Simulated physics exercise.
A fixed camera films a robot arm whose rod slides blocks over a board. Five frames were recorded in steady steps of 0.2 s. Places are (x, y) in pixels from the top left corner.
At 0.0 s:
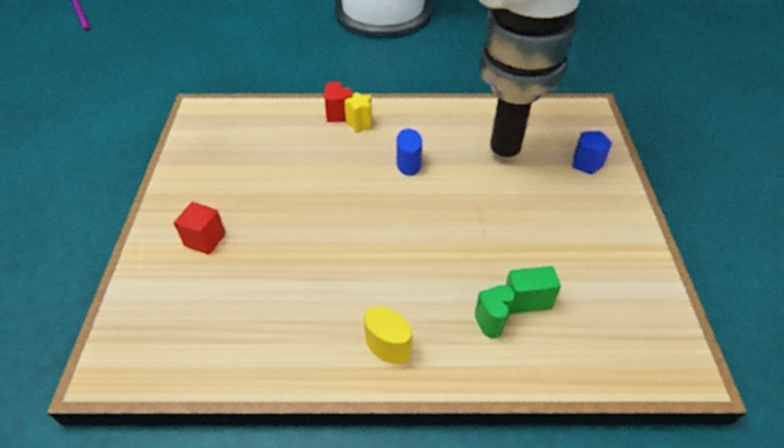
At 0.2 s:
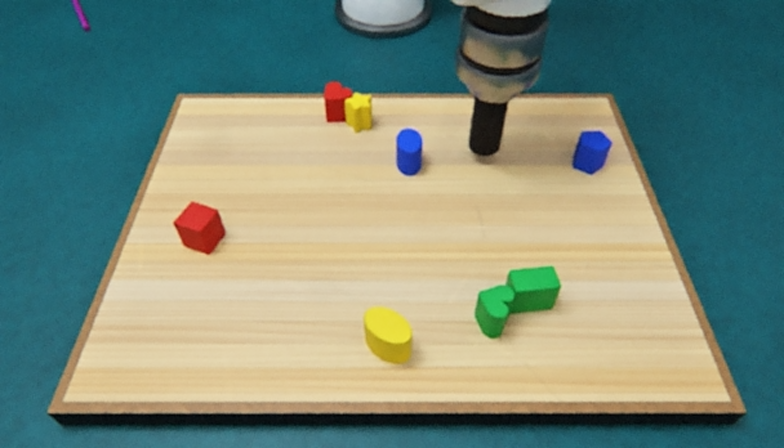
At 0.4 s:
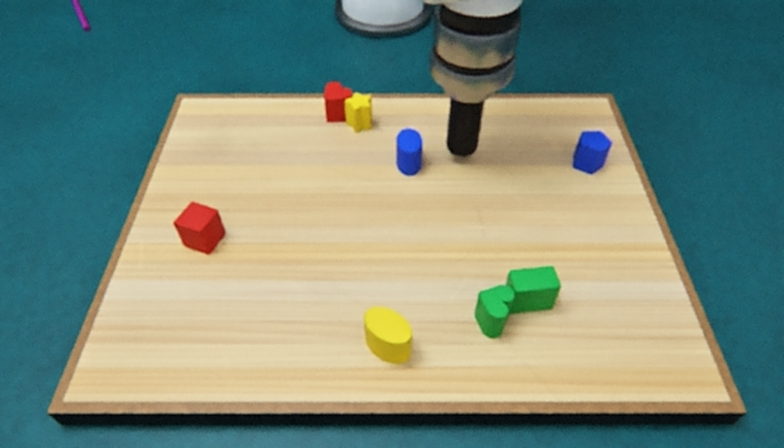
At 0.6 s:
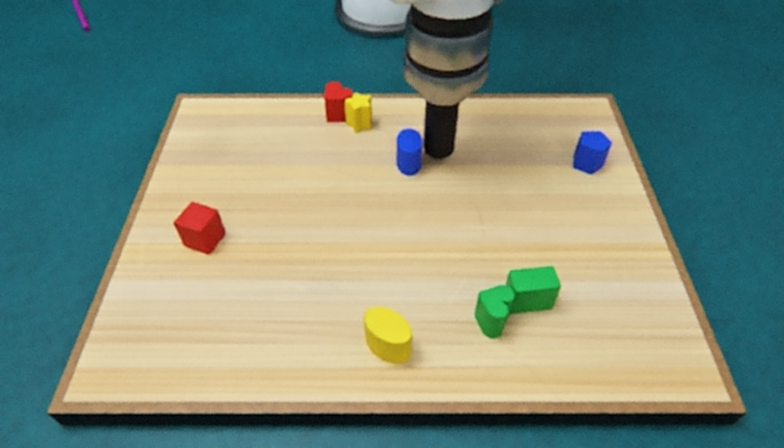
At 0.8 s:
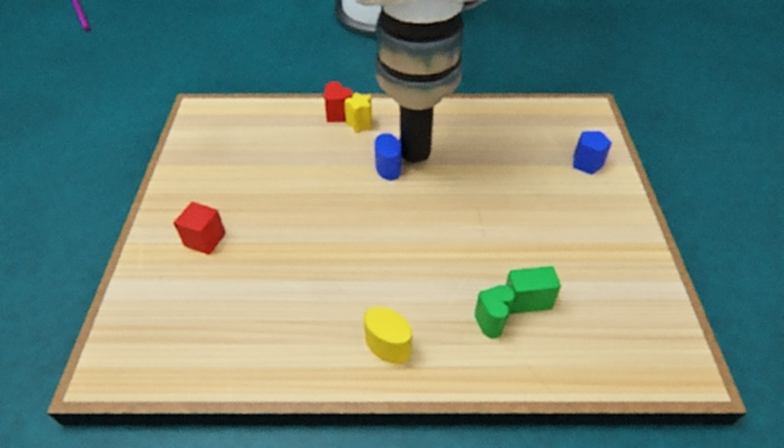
On a wooden board scattered with red, yellow, green and blue blocks, a robot arm's dark rod moves left from near the blue block at right, reaches the blue cylindrical block and pushes it a short way left.
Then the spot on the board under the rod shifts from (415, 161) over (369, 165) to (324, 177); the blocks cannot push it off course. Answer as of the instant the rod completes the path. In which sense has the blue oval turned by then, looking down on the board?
It twists against the clock when seen from above.
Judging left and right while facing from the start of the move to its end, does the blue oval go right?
I expect not.
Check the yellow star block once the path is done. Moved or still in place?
Once the rod is done, the yellow star block remains in the old spot.
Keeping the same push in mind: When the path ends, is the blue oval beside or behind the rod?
No
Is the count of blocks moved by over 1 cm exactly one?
Yes
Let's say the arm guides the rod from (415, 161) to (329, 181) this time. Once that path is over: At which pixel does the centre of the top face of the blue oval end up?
The answer is (297, 167).
On the path given first. One third of the way, rod at (382, 153); blue oval at (357, 150), turned 35° anticlockwise.
Two thirds of the way, rod at (353, 159); blue oval at (329, 159), turned 55° anticlockwise.
At the end, rod at (323, 167); yellow star block in place; blue oval at (302, 171), turned 70° anticlockwise.
